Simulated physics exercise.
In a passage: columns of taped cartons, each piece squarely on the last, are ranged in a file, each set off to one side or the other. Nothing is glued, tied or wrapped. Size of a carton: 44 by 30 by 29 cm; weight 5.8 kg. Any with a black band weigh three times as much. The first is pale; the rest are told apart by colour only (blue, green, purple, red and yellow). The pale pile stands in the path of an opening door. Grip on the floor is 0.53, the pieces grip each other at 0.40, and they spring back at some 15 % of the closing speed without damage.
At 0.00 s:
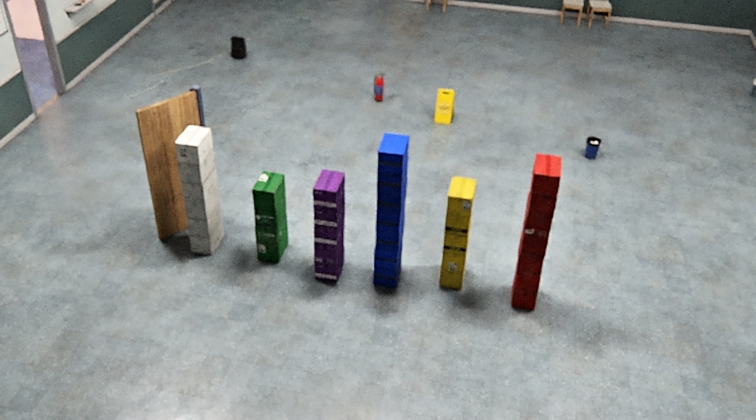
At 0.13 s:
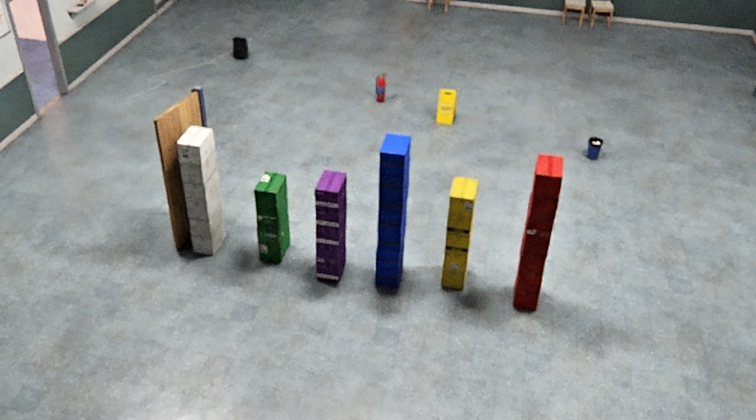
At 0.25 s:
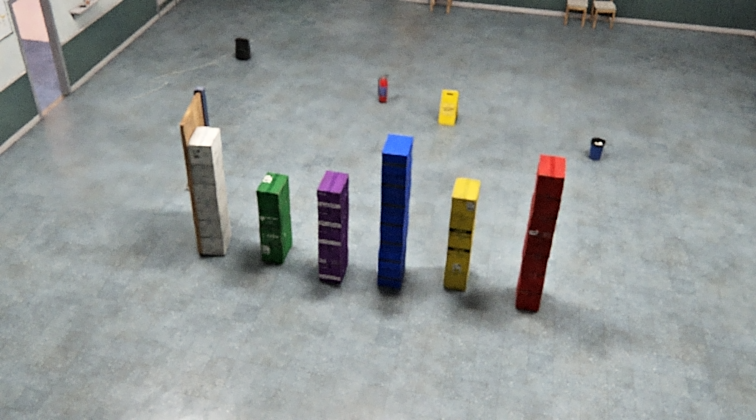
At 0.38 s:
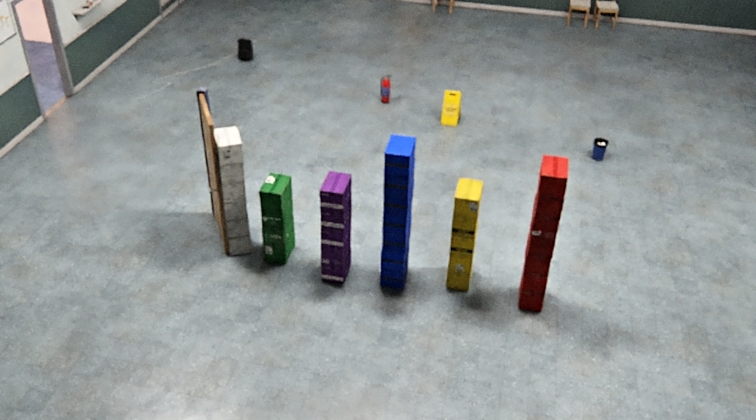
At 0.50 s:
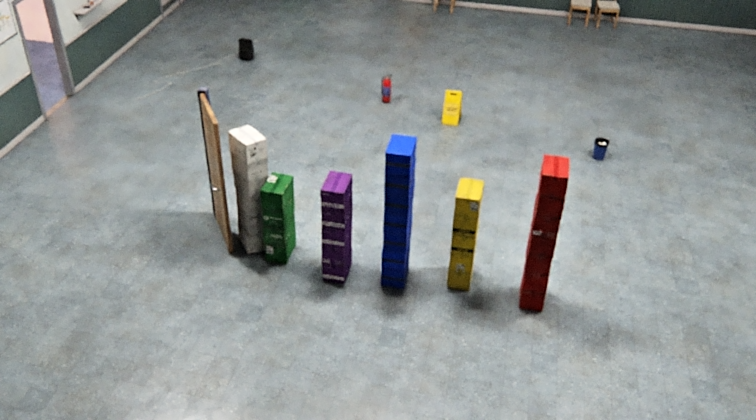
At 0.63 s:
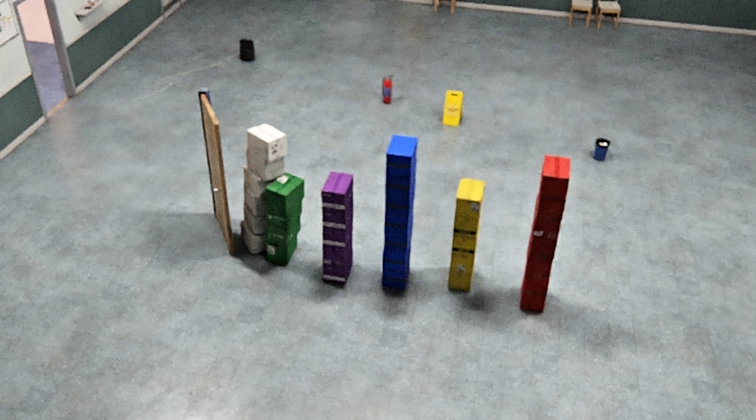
Six tall stacks of taped boxes, white, green, purple, blue, yellow and red from left to right, stand in a row on a grey-blue floor, seen from high up in a large room. A wooden door panel behind the white stack swings round on its dark post, pushing that stack rightward into the green one. The white stack's upper boxes shift and lean, and the green boxes slide slightly out of line.
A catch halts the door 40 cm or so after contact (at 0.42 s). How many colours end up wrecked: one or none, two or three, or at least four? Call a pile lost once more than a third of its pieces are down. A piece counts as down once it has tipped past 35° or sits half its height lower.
It takes at most one of them.
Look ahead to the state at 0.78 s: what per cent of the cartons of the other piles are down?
At that moment 0 per cent.
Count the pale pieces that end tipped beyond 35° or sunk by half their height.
The count is 5.
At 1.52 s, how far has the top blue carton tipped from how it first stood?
About 0°.
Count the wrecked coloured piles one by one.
0 of them.
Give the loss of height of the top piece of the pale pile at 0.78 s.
Roughly 0 cm.
After 0.78 s, 0 of the pale pile down; none of the 28 other cartons down, 4 disturbed; top green carton leaning 6°.
After 1.20 s, 5 of the pale pile down; none of the 28 other cartons down, 4 disturbed; top green carton leaning 5°.
After 1.86 s, 5 of the pale pile down; none of the 28 other cartons down, 3 disturbed; top green carton shifted 7 cm.
At rest (2.7 s), 5 of the pale pile down; none of the 28 other cartons down, 3 disturbed; top green carton shifted 6 cm; top blue carton unmoved. No coloured pile is wrecked. As the last picture would show them, middles, top green carton near (282, 191), top blue carton near (402, 156).
